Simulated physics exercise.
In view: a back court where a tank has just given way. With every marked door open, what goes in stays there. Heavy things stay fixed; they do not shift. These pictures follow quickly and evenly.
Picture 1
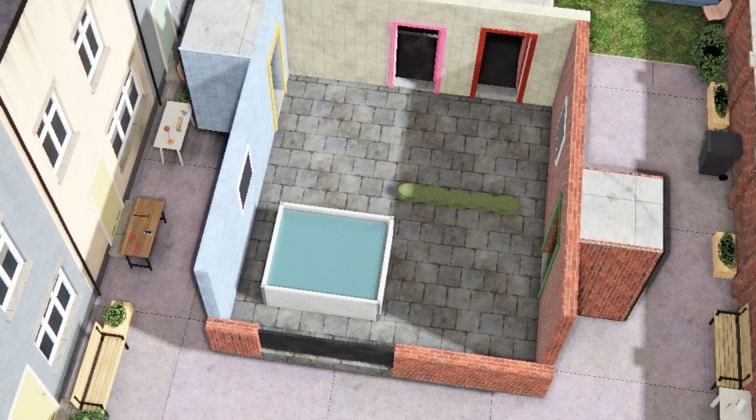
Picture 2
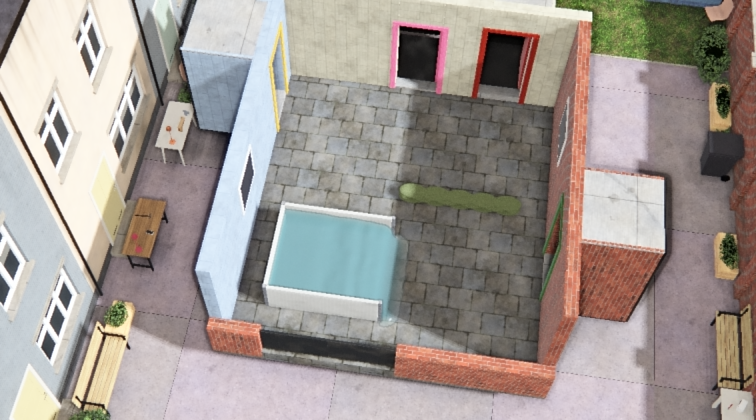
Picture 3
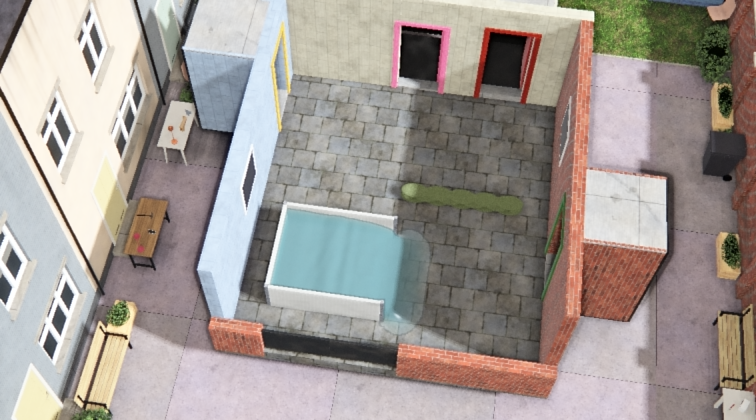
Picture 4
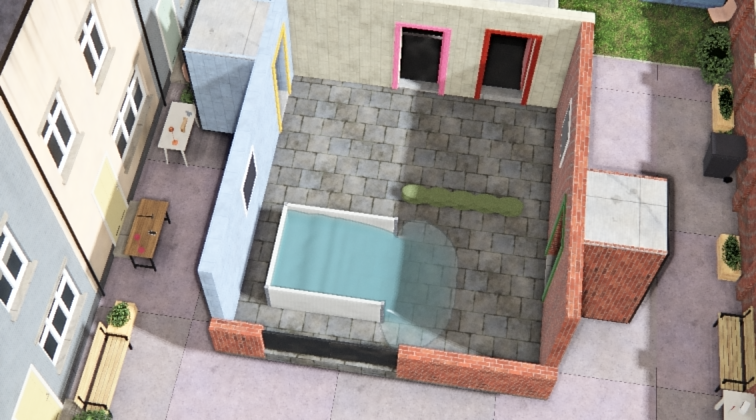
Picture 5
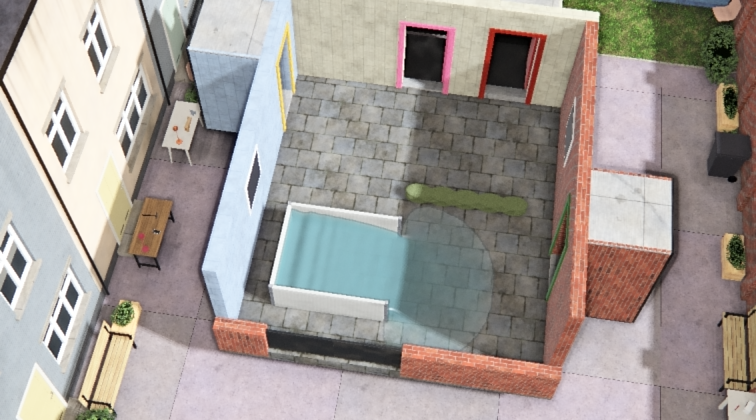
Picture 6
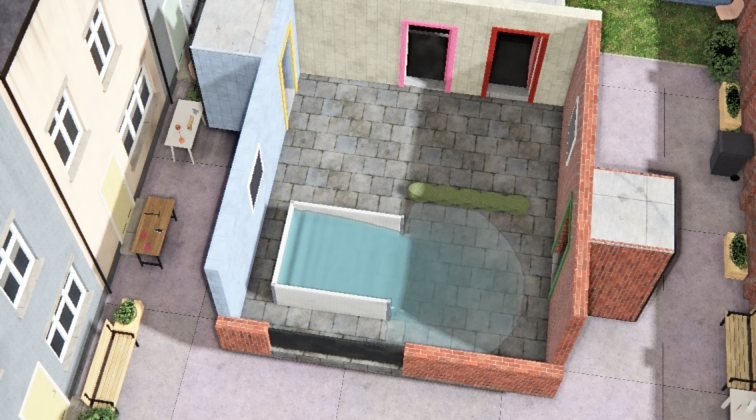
Water burst from the right side of a white-walled tank in a paved, walled court and spread in a thin, rounded sheet across the grey stones toward the brick wall, below a low green hedge.
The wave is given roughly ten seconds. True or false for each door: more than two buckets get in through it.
The yellow door: False; the pink door: False; the green door: True; the red door: False.
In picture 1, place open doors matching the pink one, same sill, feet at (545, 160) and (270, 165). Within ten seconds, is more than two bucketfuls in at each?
In order: Falls short, exceeds it.
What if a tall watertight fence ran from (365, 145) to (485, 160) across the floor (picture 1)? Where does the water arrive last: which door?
The door marked yellow.
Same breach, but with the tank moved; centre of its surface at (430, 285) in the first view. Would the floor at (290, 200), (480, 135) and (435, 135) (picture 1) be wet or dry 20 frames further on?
In the order asked: Not reached, reached by the flood, not reached.
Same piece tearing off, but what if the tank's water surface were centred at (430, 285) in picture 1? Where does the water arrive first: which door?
That is the green door.
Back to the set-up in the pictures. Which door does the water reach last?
That is the one in yellow.
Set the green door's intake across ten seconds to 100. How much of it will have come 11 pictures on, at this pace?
I'd say some 40 per cent.
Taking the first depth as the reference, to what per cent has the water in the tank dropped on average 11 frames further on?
Near 32 in a hundred.
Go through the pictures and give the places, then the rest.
In the first frame, the tank at (329, 253) is whole and still.
In the second frame, the front is at (382, 324), out from the gap at (385, 273).
In the third frame, water pours out at (387, 273) and has run to (405, 329).
In the fourth frame, water pours out at (387, 275) and has run to (423, 342).
In the fifth frame, water pours out at (391, 274) and has run to (481, 322).
In the sixth frame, water pours out at (393, 273) and has run to (519, 273).
A moment on, water covers 30 % of the floor; the yellow door not reached, the pink door not reached, the green door over two buckets in, the red door not reached.
Next, water covers 35 % of the floor; the yellow door not reached, the pink door not reached, the green door far over two buckets in, the red door not reached.
Then, water covers 45 % of the floor; the yellow door not reached, the pink door not reached, the green door far over two buckets in, the red door wet at the sill, nothing in.
Later, water covers 75 % of the floor; the yellow door not reached, the pink door wet at the sill, nothing in, the green door far over two buckets in, the red door wet at the sill, nothing in.
In the end, water covers 90 % of the floor; the yellow door wet at the sill, nothing in, the pink door wet at the sill, nothing in, the green door far over two buckets in, the red door wet at the sill, nothing in.
